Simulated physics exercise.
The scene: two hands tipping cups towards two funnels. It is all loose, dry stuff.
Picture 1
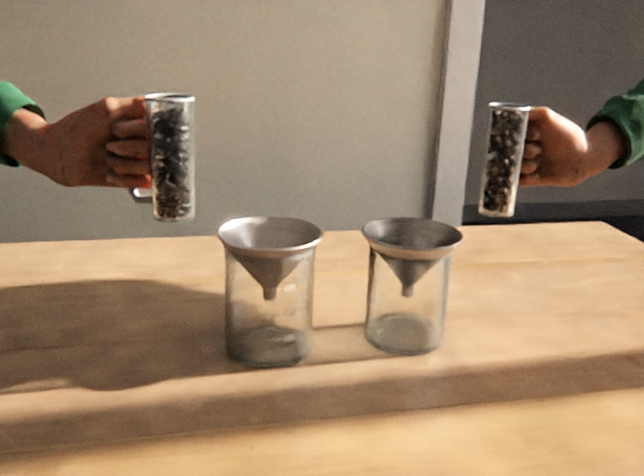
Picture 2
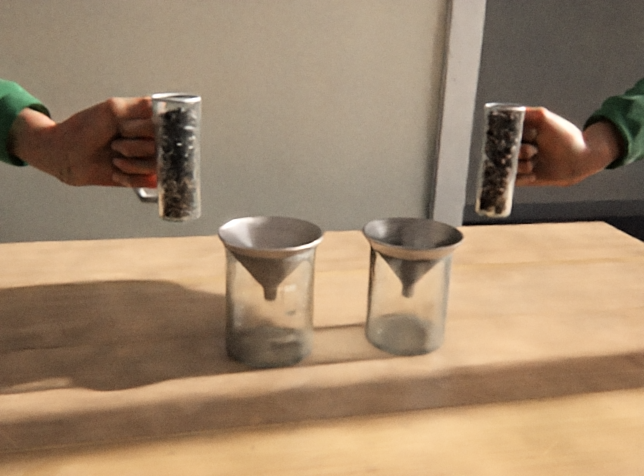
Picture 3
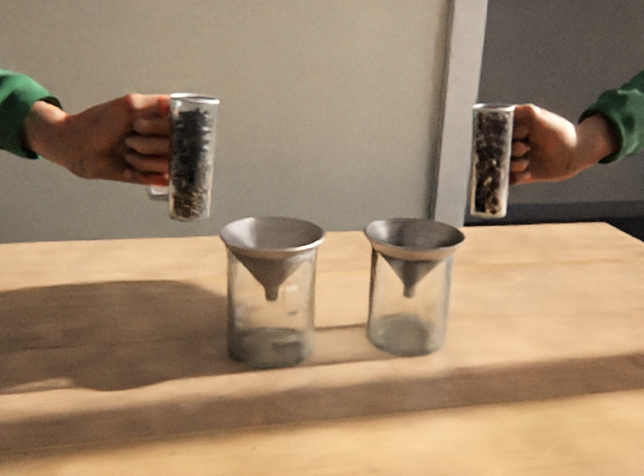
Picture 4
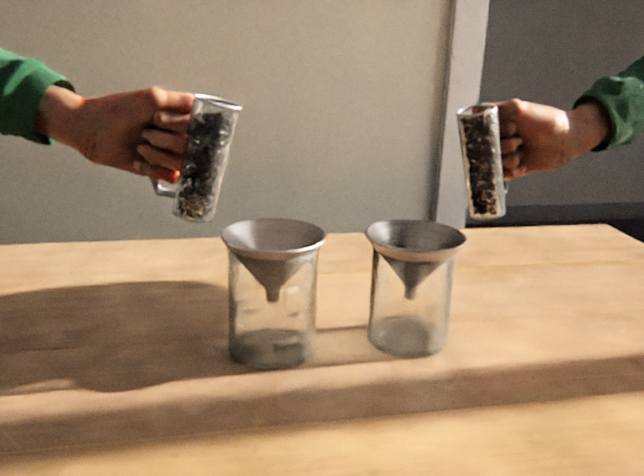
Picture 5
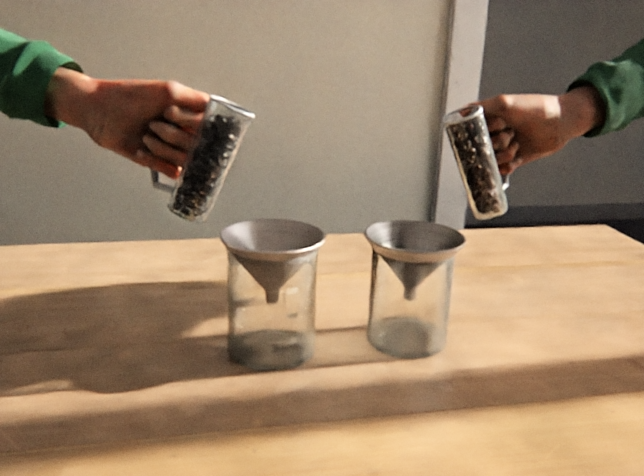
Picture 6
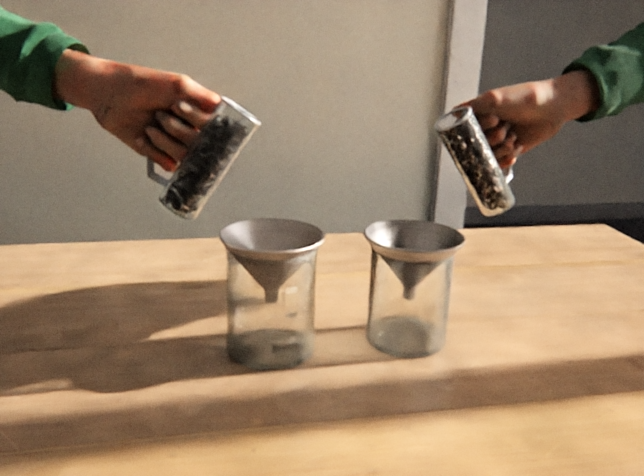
At a wooden table, two hands in green sleeves hold clear cups full of small dark pieces upright above two metal funnels set in glass jars. The hands move inward, then gradually tilt the cups toward each other, ending with both leaning well over and still full.
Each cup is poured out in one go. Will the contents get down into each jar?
On the left it jams, on the right it jams.
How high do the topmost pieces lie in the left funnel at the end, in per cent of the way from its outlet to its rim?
Some 95 per cent.
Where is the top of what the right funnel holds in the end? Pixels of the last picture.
Near (388, 246).
Then, 0.30 s after the last picture, left, all still in the cup; right, all still in the cup.
Then, 0.61 s after the last picture, left, all still in the cup; right, nearly all still in the cup, a stray few in or over the funnel.
Then, 0.99 s after the last picture, left, about two thirds still in the cup, about a third in or over the funnel; right, about a third still in the cup, about two thirds in or over the funnel, a stray few down in the jar.
At rest, left, nearly all stuck in the funnel, a stray few down in the jar; right, nearly all stuck in the funnel, a stray few down in the jar.
